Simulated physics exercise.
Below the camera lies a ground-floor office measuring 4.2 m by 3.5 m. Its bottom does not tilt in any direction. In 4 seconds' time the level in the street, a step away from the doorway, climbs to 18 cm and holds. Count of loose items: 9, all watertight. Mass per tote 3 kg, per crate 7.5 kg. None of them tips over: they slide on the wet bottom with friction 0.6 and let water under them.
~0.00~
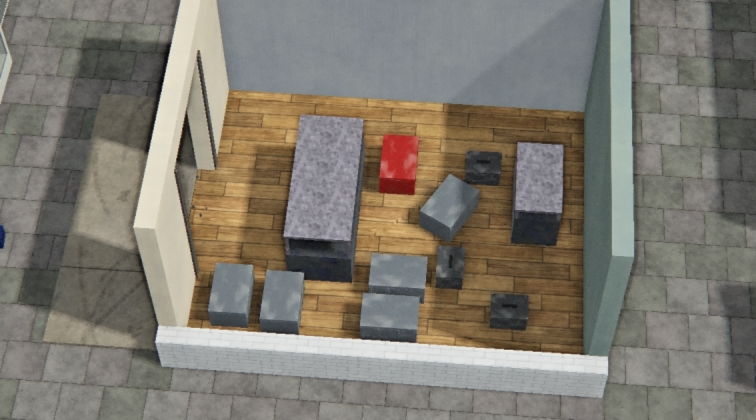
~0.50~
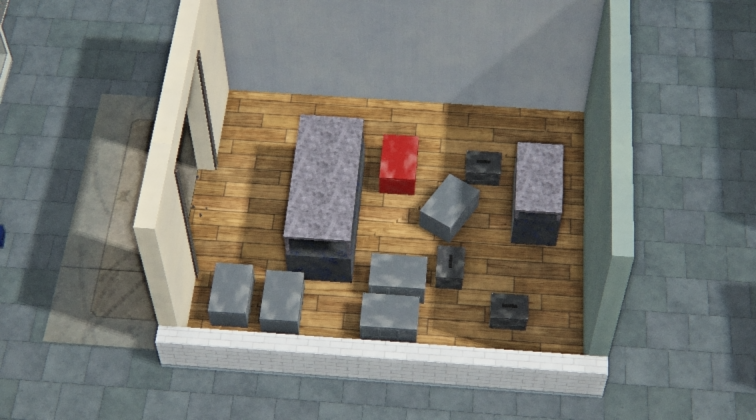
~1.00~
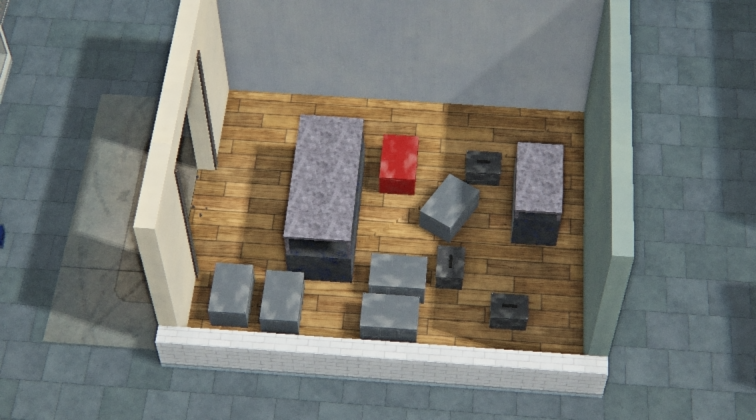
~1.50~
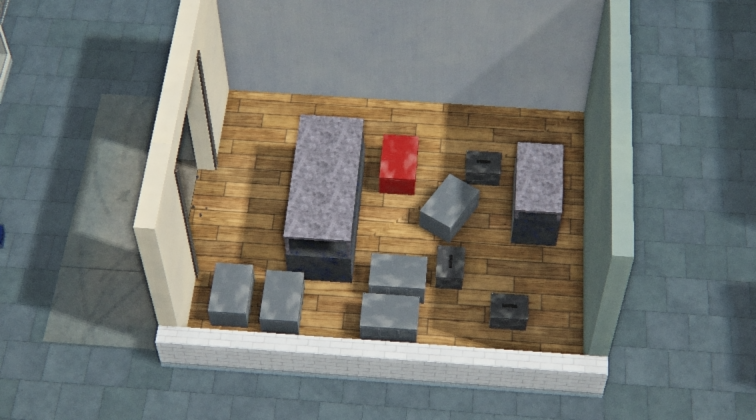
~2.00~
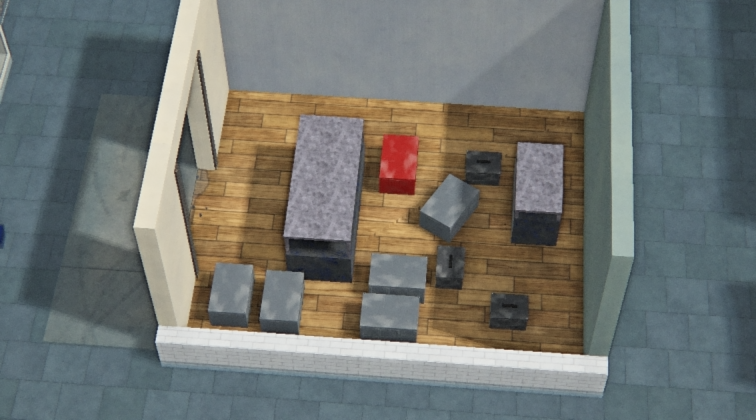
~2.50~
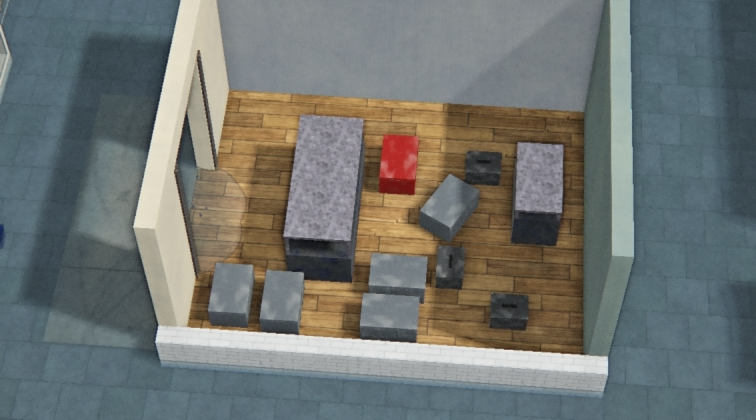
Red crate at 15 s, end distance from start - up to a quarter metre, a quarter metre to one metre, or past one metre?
It will scoot partway, short of a metre.
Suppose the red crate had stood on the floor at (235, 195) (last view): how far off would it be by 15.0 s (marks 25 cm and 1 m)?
So it journeys a long way.
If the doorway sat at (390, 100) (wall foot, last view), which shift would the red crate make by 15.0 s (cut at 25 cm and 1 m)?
Red crate: Long trip.
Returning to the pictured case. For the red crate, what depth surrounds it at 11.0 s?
Near 4 cm deep.
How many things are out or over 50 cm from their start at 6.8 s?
By my reckoning, 1.
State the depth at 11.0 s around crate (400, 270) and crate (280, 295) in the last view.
Some 4 cm at the first, some 4 cm at the second.
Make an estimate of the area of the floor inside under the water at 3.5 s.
Somewhere about 1.5 m2, give or take.
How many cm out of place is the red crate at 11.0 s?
By that time, close to 30 cm.
After 3.5 s the red crate is near (399, 157), 0.0 m from its start, aground; 0 afloat.
After 6.8 s the red crate is near (399, 157), 0.0 m from its start, aground; 2 afloat.
After 11.0 s the red crate is near (404, 177), 0.3 m from its start, afloat; 9 afloat.
After 15.0 s the red crate is near (424, 119), 0.6 m from its start, afloat; 9 afloat.
